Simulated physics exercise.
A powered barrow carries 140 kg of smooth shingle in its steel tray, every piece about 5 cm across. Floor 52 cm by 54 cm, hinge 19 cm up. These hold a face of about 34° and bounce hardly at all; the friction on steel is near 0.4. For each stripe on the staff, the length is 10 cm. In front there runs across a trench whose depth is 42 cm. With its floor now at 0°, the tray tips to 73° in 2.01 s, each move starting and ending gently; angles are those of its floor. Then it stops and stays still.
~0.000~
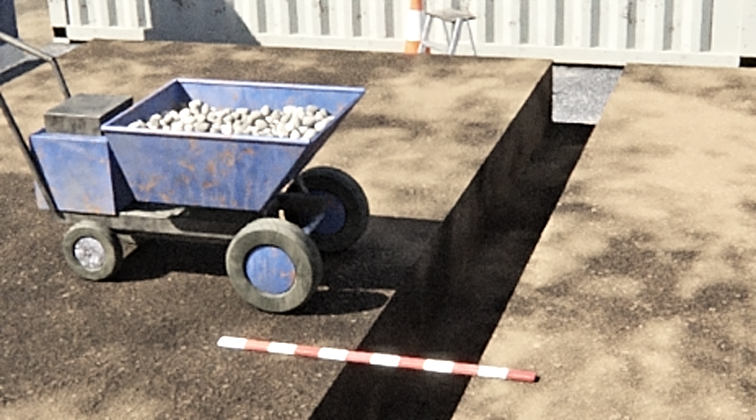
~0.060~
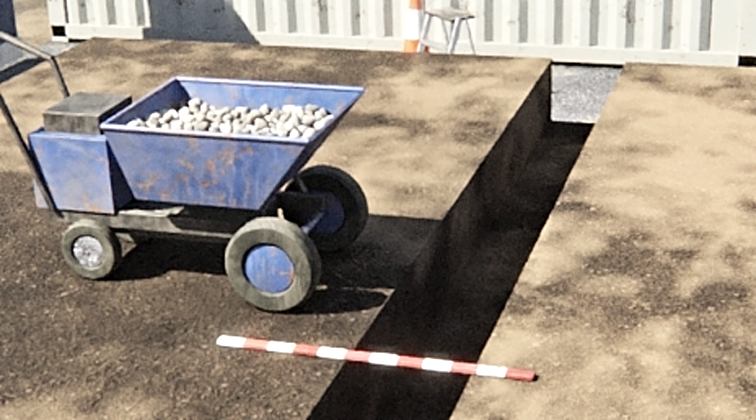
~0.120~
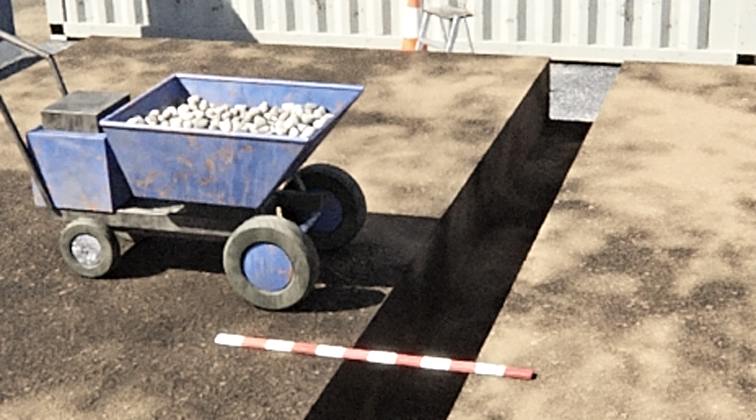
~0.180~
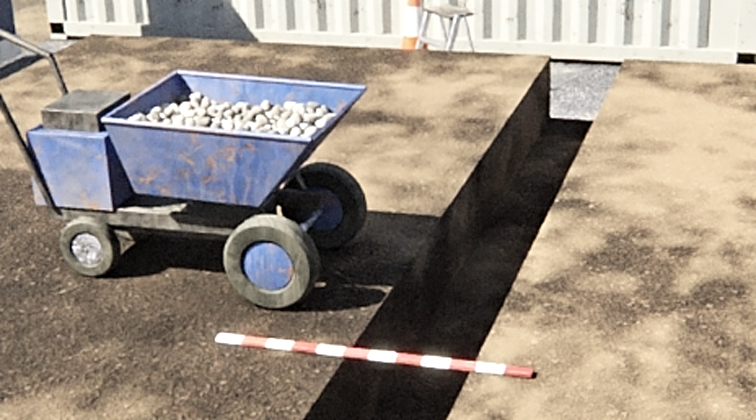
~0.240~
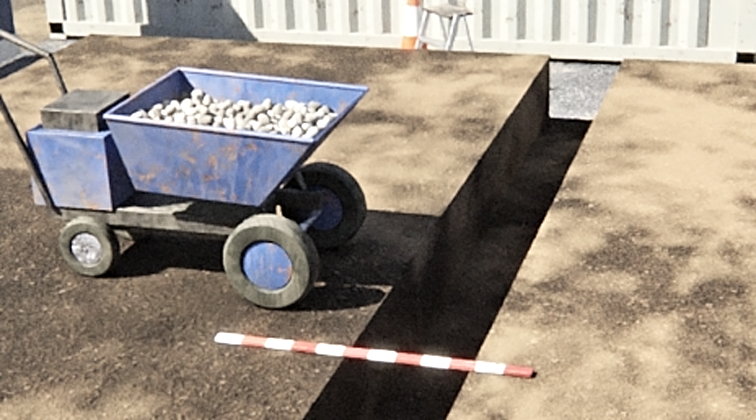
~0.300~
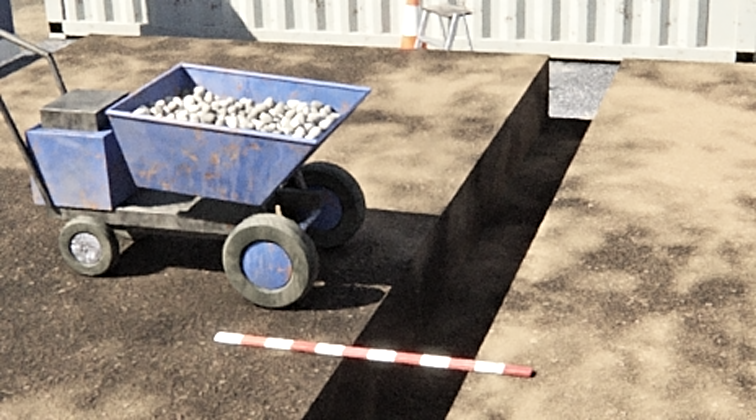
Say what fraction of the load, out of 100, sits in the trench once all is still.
About 93 out of 100.
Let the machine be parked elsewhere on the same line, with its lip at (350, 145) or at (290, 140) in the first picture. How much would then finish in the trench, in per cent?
Roughly 50 in a hundred from the first, 100 in a hundred from the second.
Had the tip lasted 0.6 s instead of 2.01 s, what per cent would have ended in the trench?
I'd put it at some 65 in a hundred.
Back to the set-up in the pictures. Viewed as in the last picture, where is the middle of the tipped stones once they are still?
I'd point somewhere around (468, 366).
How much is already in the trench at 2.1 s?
Close to 65 per cent has got there by then.
After 1.5 s the floor is at 62°; 97 % in the tray, 3 % in the trench; the foremost stones are at (449, 252).
After 2.1 s the floor is at 73°; 30 % in the tray, 63 % in the trench, 7 % past the trench; the foremost stones are at (623, 301).
After 2.5 s the floor is at 73°; 9 % in the tray, 84 % in the trench, 7 % past the trench; the foremost stones are at (687, 308).
After 4.4 s the floor is at 73°; 0 % in the tray, 93 % in the trench, 7 % past the trench; the foremost stones are at (703, 310).
